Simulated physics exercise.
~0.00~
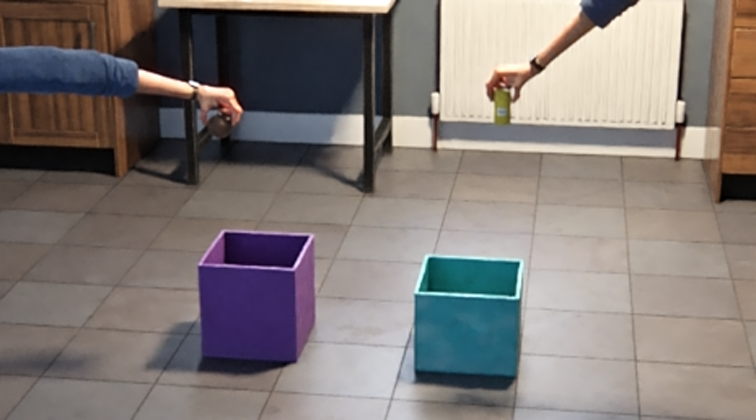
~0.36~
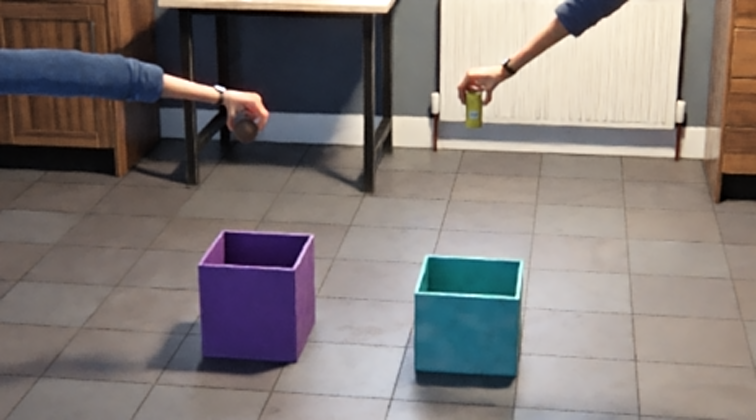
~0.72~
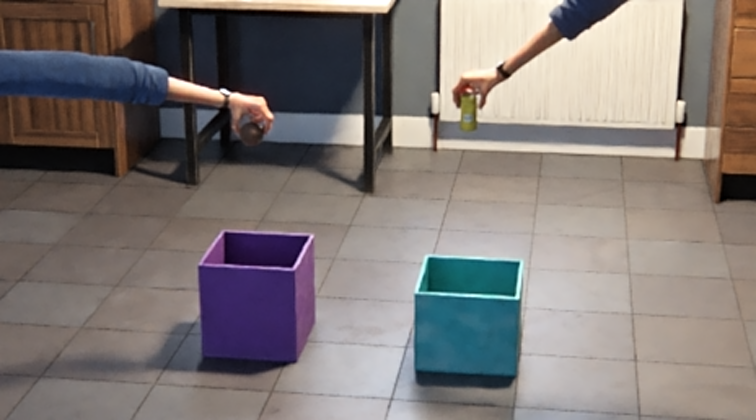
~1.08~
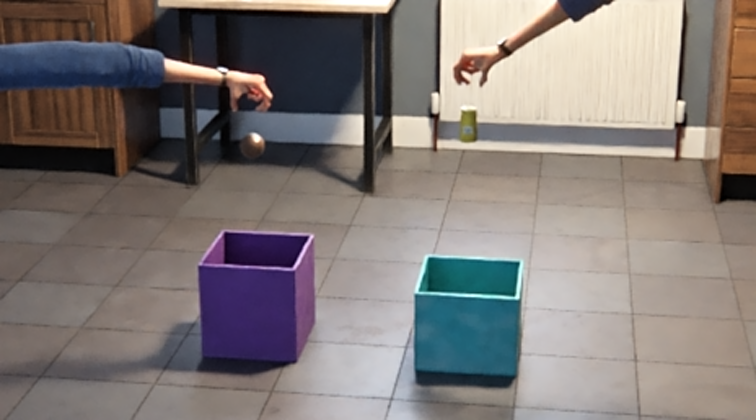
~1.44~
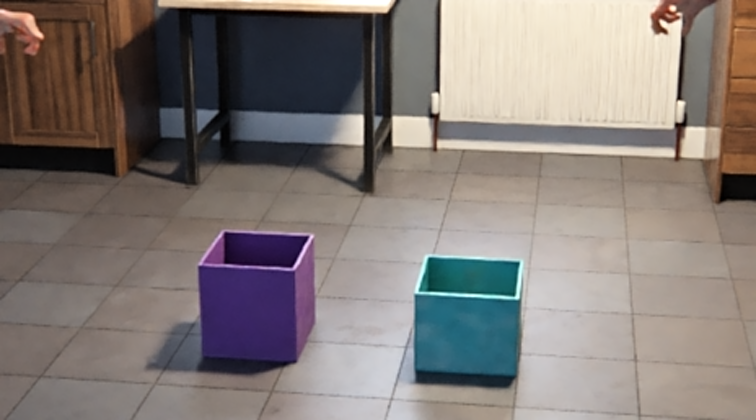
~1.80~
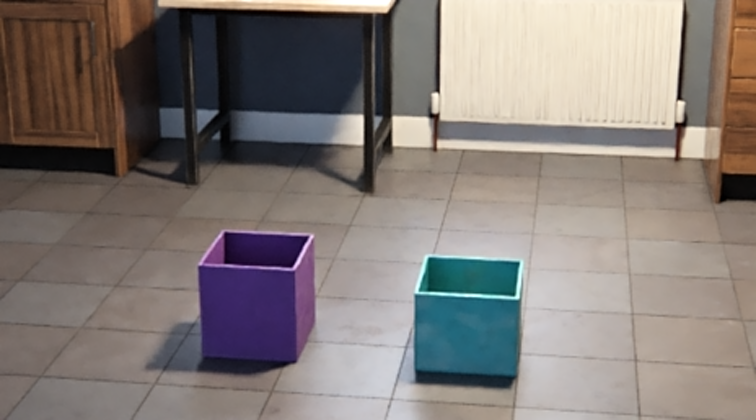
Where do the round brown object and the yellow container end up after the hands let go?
The round brown object lands inside the purple box on the left, and the yellow container lands inside the teal box on the right.
